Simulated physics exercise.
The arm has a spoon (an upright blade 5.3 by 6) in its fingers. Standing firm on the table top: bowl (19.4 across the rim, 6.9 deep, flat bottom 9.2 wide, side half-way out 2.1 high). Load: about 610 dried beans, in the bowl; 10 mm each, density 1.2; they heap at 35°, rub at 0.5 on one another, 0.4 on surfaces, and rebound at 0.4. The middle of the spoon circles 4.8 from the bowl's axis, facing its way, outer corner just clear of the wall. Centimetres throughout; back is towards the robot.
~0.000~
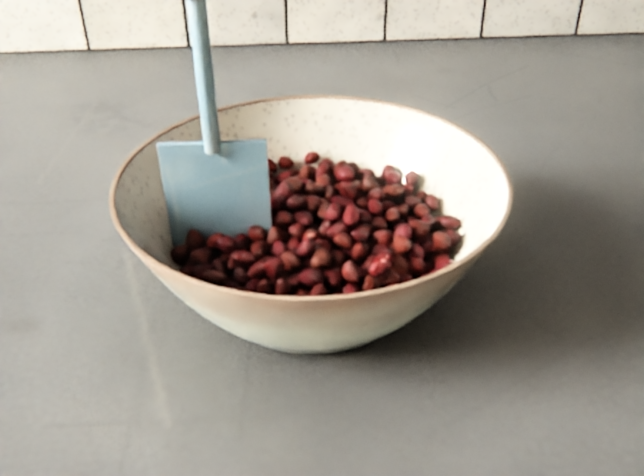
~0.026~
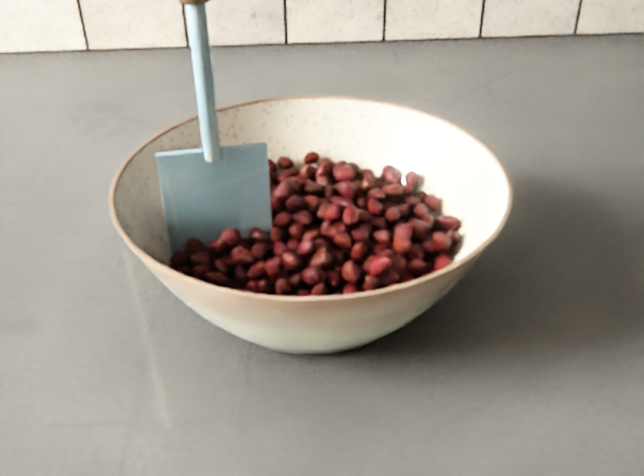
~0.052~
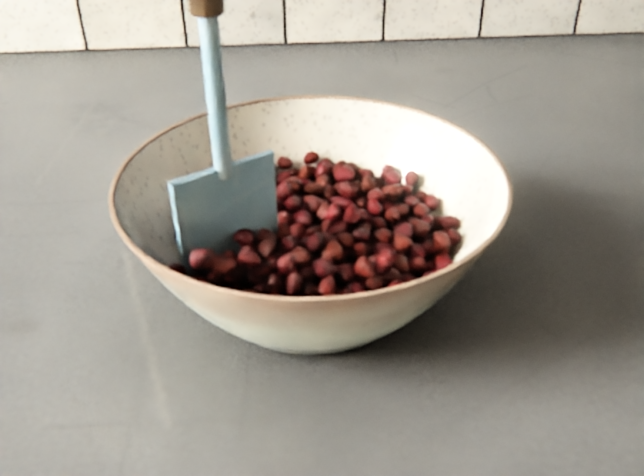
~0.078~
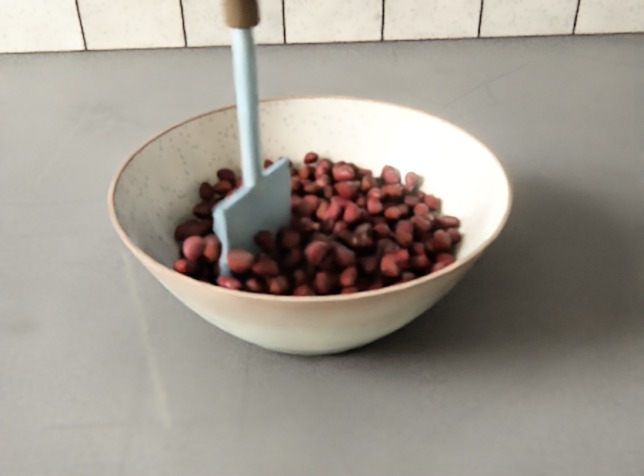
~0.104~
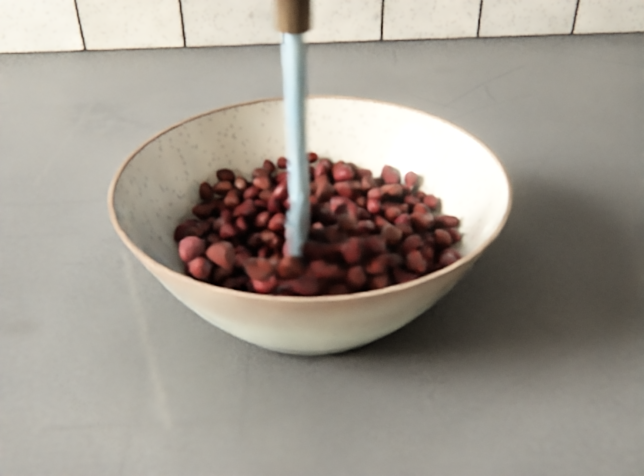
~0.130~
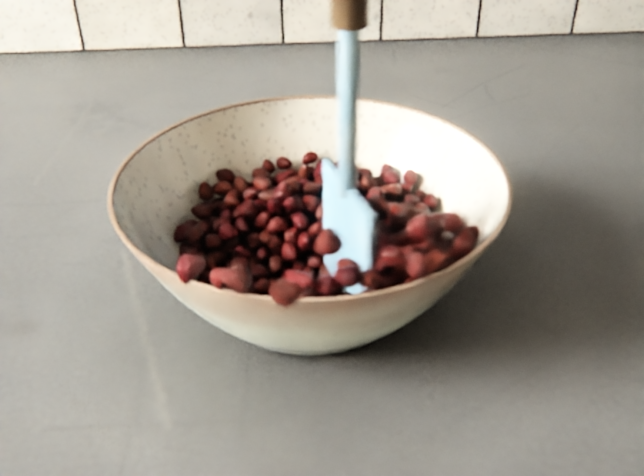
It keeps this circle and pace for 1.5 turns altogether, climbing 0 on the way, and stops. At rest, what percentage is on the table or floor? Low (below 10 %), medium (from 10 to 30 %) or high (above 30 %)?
A high share, above 30 %, ends on the table or floor.
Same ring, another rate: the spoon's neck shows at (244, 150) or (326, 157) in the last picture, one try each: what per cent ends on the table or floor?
Some 15 and 35 per cent.
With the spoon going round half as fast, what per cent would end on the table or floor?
It would be near 15 per cent.
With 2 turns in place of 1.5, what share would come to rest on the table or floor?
Then about 45 per cent.
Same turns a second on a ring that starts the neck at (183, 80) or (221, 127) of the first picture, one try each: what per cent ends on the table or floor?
Some 0 and 45 per cent.
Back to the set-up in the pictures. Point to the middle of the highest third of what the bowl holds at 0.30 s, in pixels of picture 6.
Around (265, 158).
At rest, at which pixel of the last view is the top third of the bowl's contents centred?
Around (354, 204).
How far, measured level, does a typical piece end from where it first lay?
Some 11 cm.
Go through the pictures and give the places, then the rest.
The first frame shows spoon neck at (209, 114), 0° round; upper third of the load around (316, 230), from x 180 to 455, top at y 160; 608 in the bowl.
The second frame shows spoon neck at (209, 120), 8° round; upper third of the load around (315, 232), from x 180 to 455, top at y 160.
The third frame shows spoon neck at (220, 137), 31° round; upper third of the load around (319, 235), from x 175 to 455, top at y 160.
The fourth frame shows spoon neck at (252, 152), 56° round; upper third of the load around (326, 237), from x 185 to 455, top at y 160.
The fifth frame shows spoon neck at (299, 158), 82° round; upper third of the load around (345, 237), from x 185 to 455, top at y 160; 606 in the bowl, 2 in flight or on the tool.
The sixth frame shows spoon neck at (348, 154), 107° round; upper third of the load around (375, 230), from x 185 to 470, top at y 160; 605 in the bowl, 3 in flight or on the tool.
By 0.30 s, 272° round, highest piece 11 above the table; 516 in the bowl, 16 on the table or floor, 76 in flight or on the tool.
By 0.47 s, 78° round, highest piece 11 above the table; 424 in the bowl, 124 on the table or floor, 60 in flight or on the tool.
By 0.76 s, 180° round, highest piece 7 above the table; 364 in the bowl, 241 on the table or floor, 3 in flight or on the tool.
By 1.46 s, 180° round, highest piece 6 above the table; 364 in the bowl, 244 on the table or floor.
Final count, 364 in the bowl, 244 on the table or floor. That is 40 % on the table or floor.
